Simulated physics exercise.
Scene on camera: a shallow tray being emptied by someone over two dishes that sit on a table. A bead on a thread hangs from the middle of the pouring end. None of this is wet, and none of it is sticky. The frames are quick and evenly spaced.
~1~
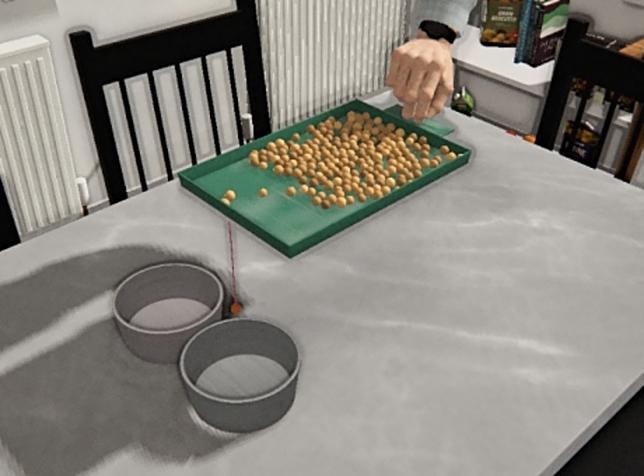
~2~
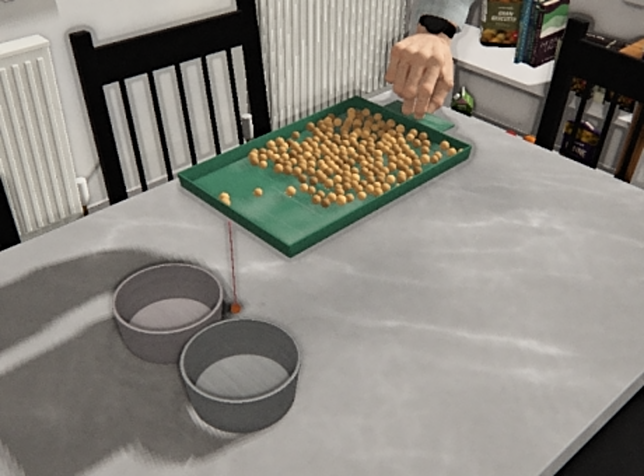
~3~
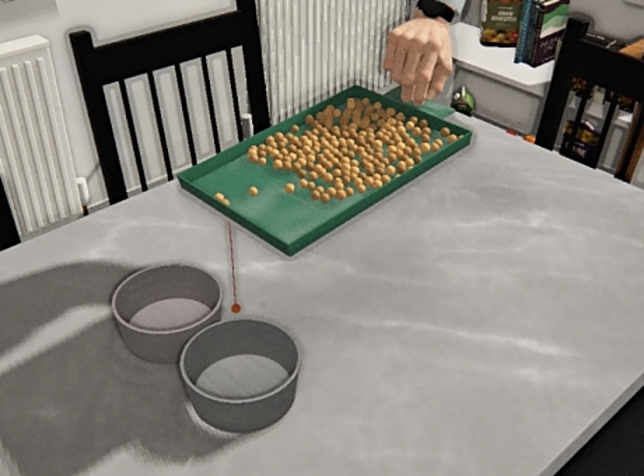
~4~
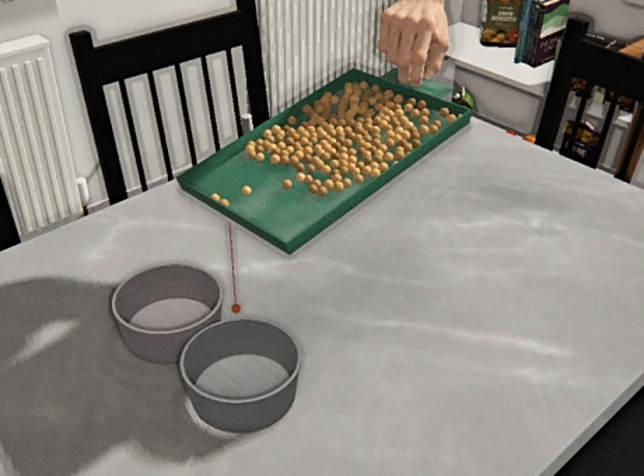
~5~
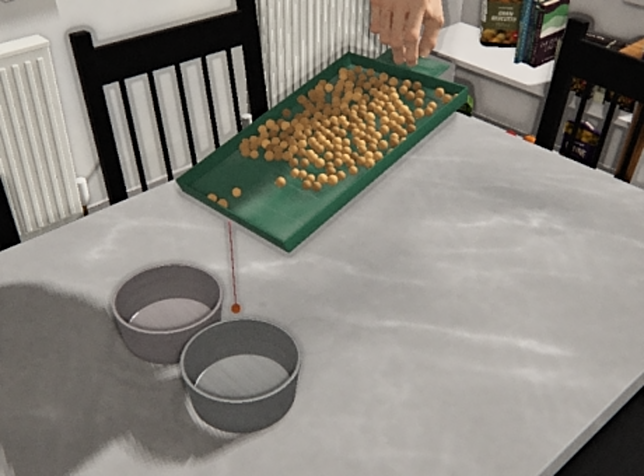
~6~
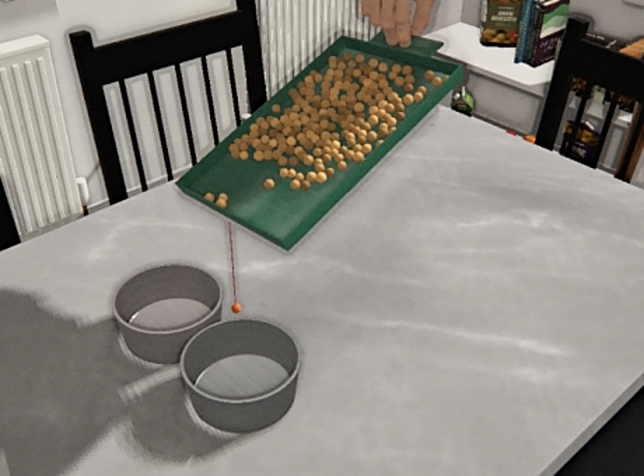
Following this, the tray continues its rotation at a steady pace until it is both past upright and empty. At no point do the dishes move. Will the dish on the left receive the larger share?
Yes: The dish on the left is going to receive more.
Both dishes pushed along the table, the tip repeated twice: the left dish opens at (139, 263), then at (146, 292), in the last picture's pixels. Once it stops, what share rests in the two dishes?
First case 60 in a hundred, second case 80 in a hundred.
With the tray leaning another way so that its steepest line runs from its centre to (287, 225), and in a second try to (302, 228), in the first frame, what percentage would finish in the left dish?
In order, 0 in a hundred and 0 in a hundred.
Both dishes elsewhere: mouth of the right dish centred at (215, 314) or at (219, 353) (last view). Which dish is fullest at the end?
Place 1 - the dish at right; place 2 - the dish at left.
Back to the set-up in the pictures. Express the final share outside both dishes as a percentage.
Call it some 30 percent of the pieces.
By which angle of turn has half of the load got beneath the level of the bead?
About 85°.
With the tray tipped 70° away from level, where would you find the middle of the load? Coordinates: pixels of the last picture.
Around (193, 211).
Just after the last frame, tray tipped steeply; roughly half on the tray; just a few in the right dish; about a tenth in the left dish; about a tenth outside both; roughly a quarter in the air.
A moment on, tray tipped past a quarter turn; about a tenth on the tray; about a tenth in the right dish; roughly half in the left dish; roughly a quarter outside both; about a tenth in the air.
Further on, tray tipped past a quarter turn; about a tenth in the right dish; roughly two thirds in the left dish; roughly a quarter outside both.
When it is over, tray tipped past a quarter turn; about a tenth in the right dish; roughly two thirds in the left dish; roughly a quarter outside both.
